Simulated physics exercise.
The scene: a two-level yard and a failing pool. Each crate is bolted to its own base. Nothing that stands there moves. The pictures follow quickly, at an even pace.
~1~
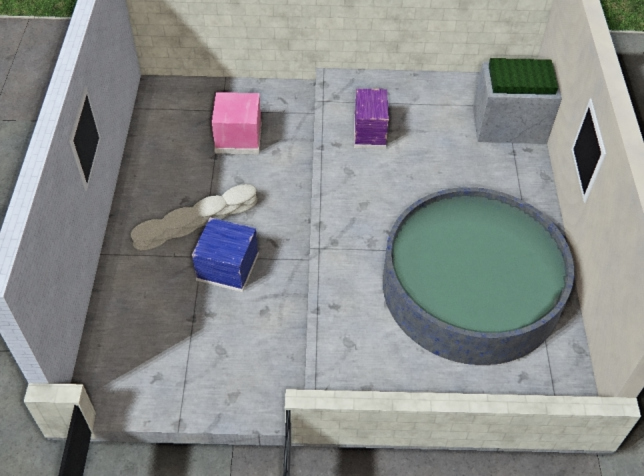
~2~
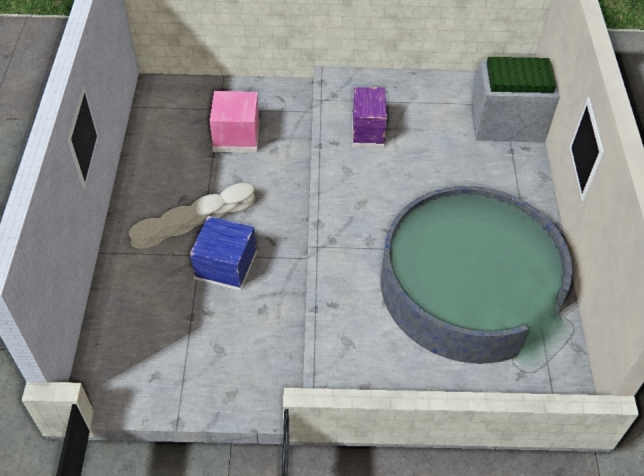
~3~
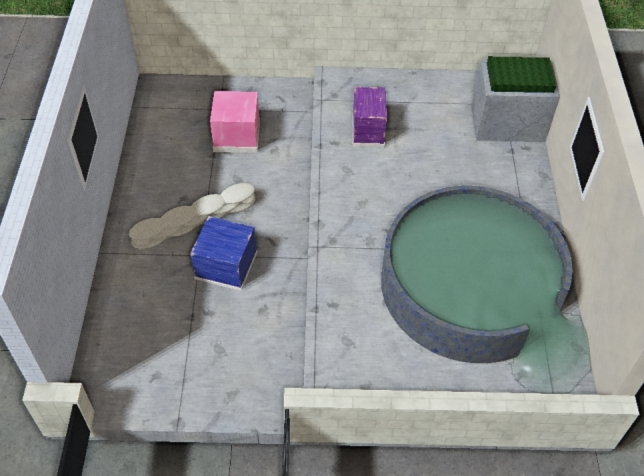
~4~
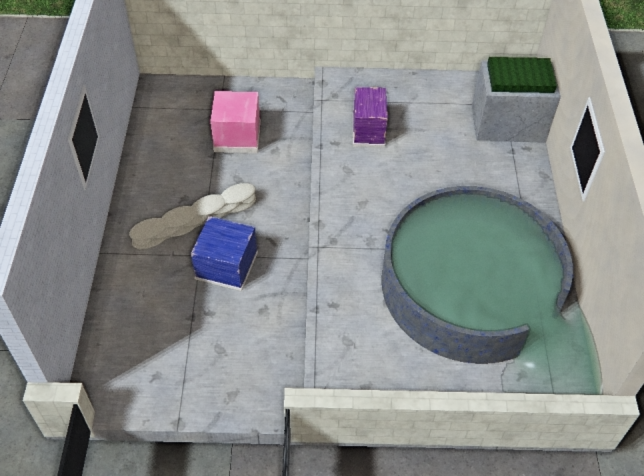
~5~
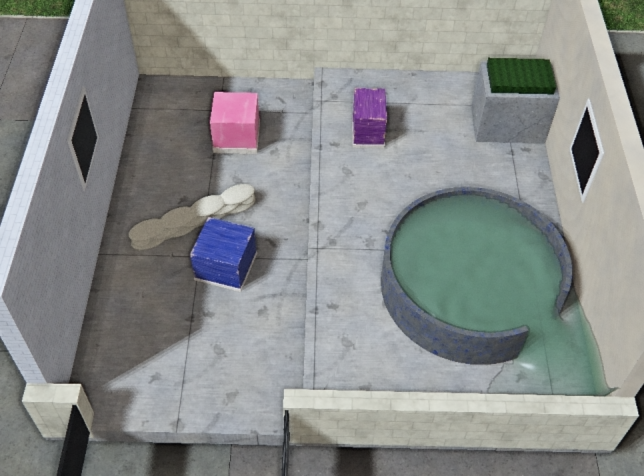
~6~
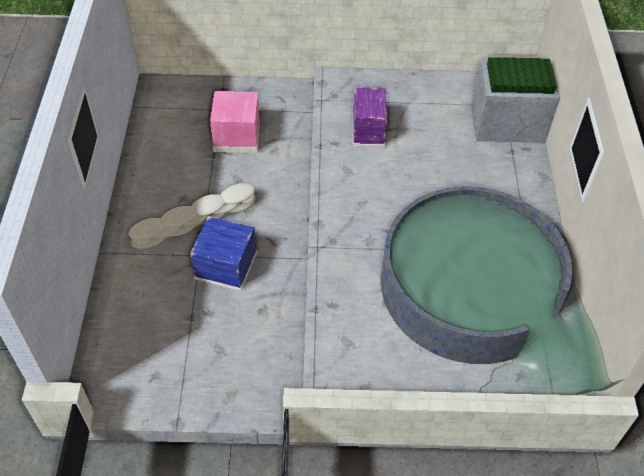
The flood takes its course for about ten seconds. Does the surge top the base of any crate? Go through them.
The purple crate gets wet; the pink crate stays dry; the blue crate gets wet.
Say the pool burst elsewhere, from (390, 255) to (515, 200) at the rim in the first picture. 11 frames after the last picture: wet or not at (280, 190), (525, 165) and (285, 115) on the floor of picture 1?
One after the other: Covered, wet, covered.
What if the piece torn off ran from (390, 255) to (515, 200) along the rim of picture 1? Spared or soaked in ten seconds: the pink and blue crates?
The pink crate is soaked; the blue crate is wetted.
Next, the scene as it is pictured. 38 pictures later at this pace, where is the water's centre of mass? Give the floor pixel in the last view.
At about (390, 287).
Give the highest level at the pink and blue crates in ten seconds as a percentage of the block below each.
Near 50 and 200 in a hundred.
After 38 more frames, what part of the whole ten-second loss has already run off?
Roughly 35 per cent.
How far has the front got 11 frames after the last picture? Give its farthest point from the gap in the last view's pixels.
Near (221, 414).
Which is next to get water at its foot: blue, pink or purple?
The blue-painted one.
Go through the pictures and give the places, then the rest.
The first picture shows the round tank at (478, 261) is whole and still.
In the second picture, the front is at (519, 365), out from the gap at (540, 330).
In the third picture, water pours out at (541, 330) and has run to a hidden place.
In the fourth picture, the front is at a hidden place, out from the gap at (541, 331).
In the fifth picture, water pours out at (540, 331) and has run to a hidden place.
In the sixth picture, water pours out at (540, 330) and has run to a hidden place.
A moment on, water covers 10 % of the floor; the purple crate not reached, the pink crate not reached, the blue crate not reached.
Next, water covers 25 % of the floor; the purple crate not reached, the pink crate not reached, the blue crate not reached.
Then, water covers 45 % of the floor; the purple crate not reached, the pink crate not reached, the blue crate water round its plinth.
Later, water covers 70 % of the floor; the purple crate water round its plinth, the pink crate water round its plinth, the blue crate water round its plinth.
In the end, water covers 90 % of the floor; the purple crate was topped, the pink crate stayed above the water, the blue crate was topped.
